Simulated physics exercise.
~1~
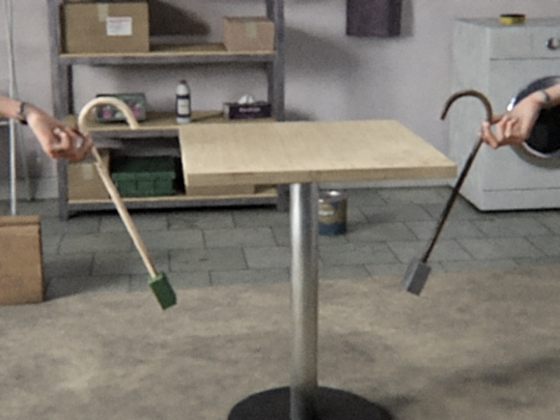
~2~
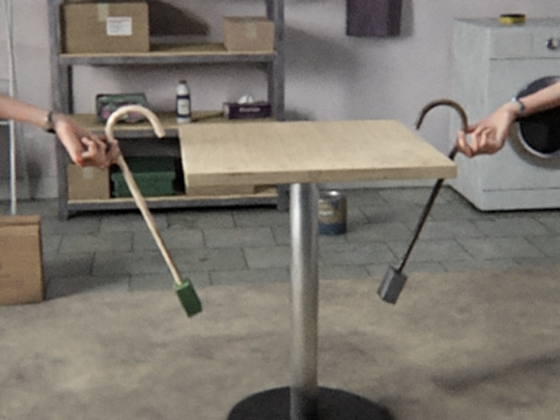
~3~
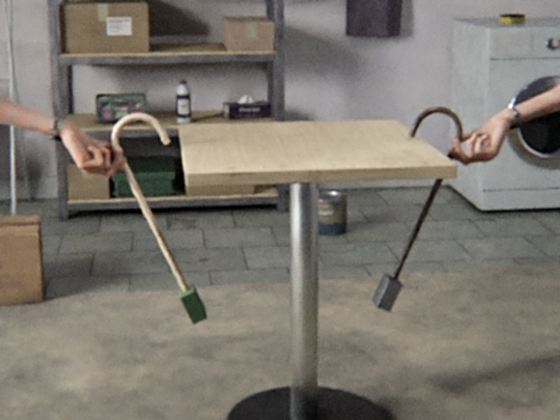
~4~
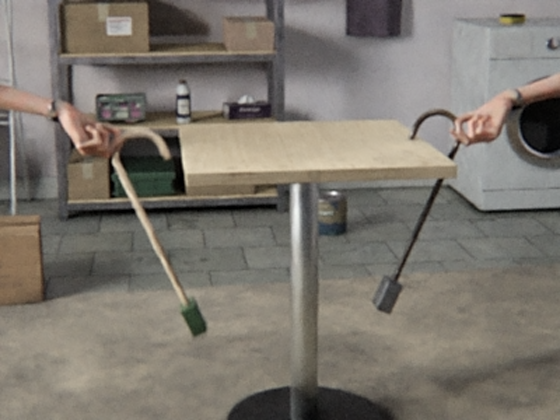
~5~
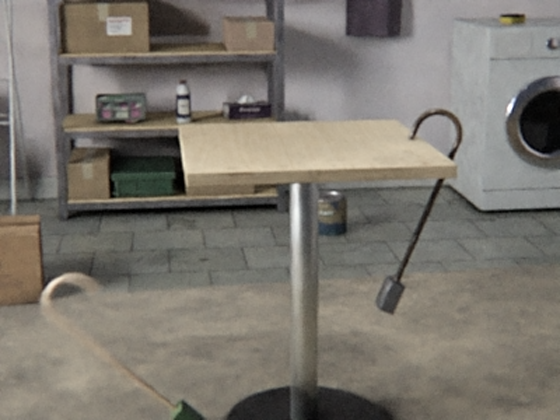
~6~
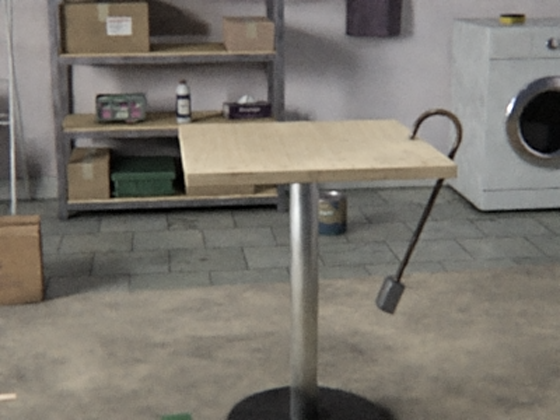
In a garage-like room with metal shelves and a washing machine behind, a fixed, level view faces a pale wooden table on a metal post. A hand at each side holds a curved-handled stick with a block at its lower end, green on the left and grey on the right. The hands bring both sticks in toward the table's edges, and the green one dips slightly. Both hands then let go and withdraw. The green-ended stick falls, tilting, and drops almost out of view at the lower left, while the grey one stays hanging from the right edge.
